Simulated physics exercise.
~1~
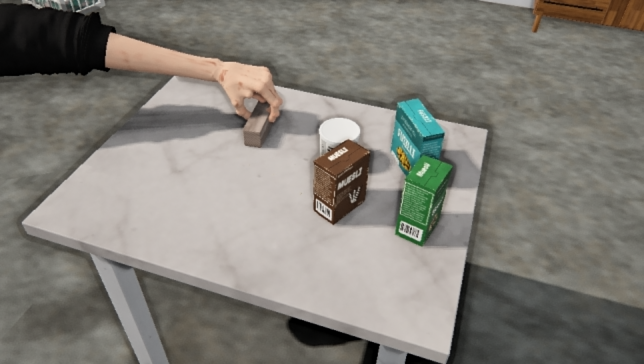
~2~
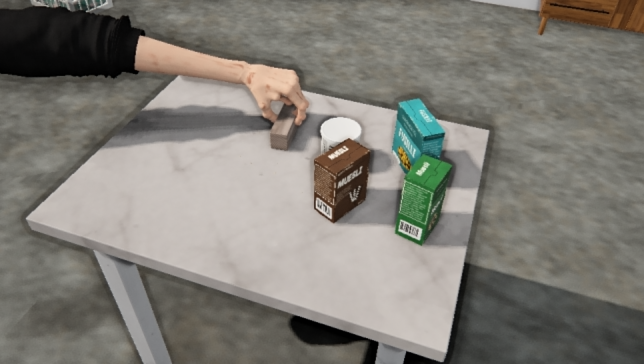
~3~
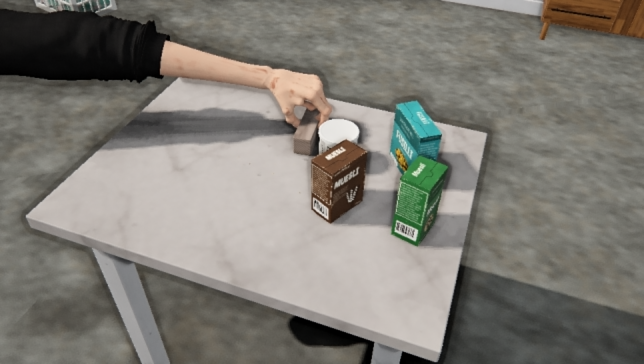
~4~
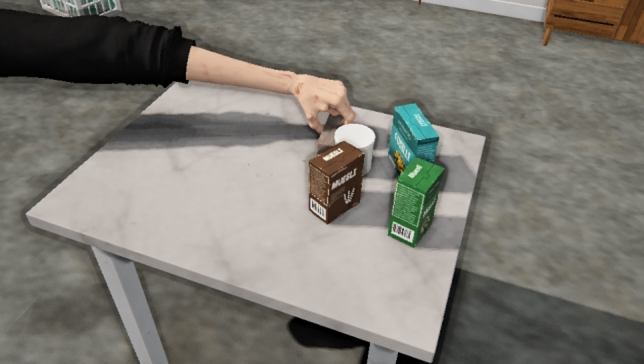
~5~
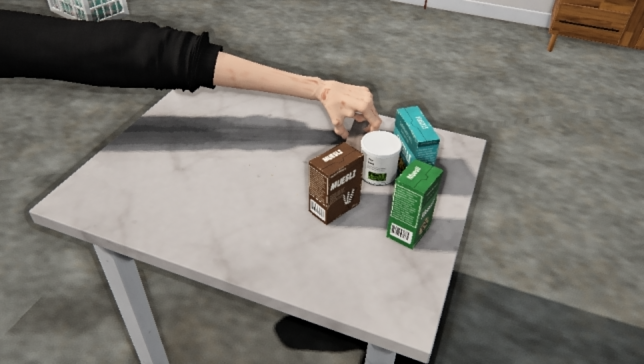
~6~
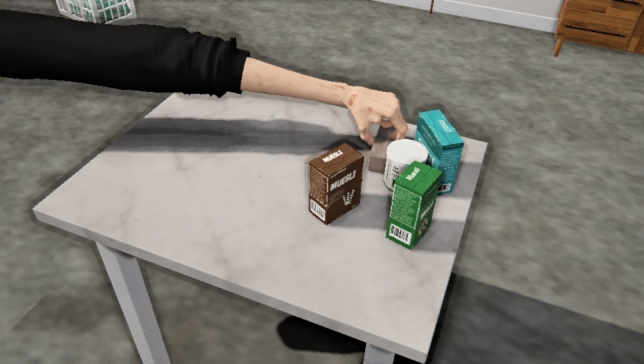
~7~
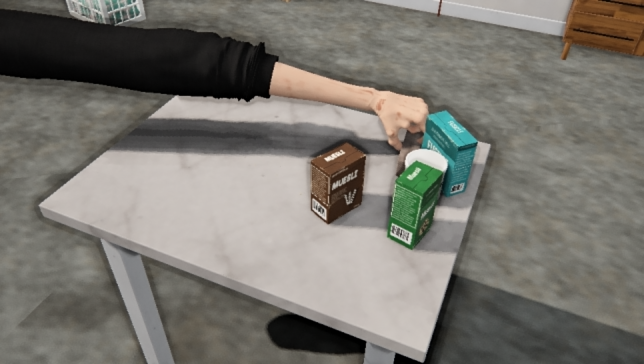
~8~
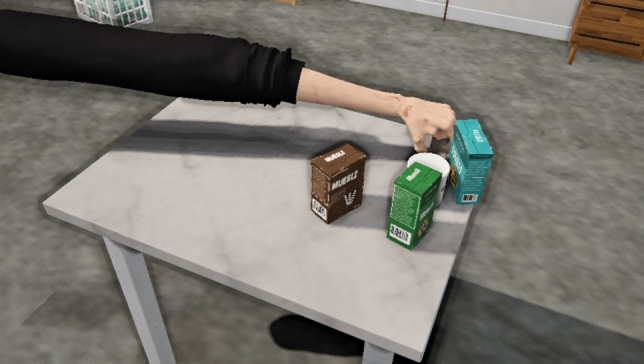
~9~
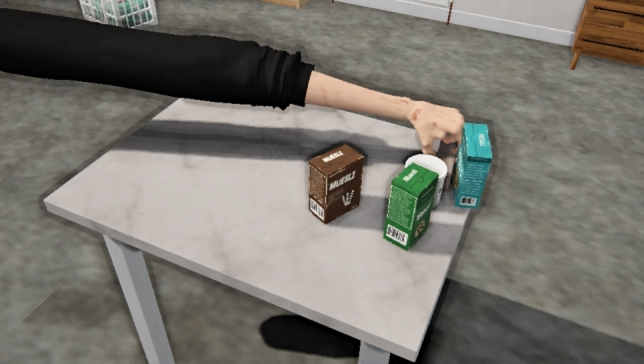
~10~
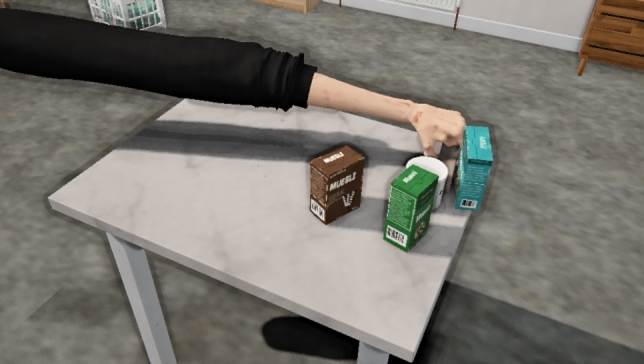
A hand slides a block right, pushing a white tin and turquoise packet, both still upright.
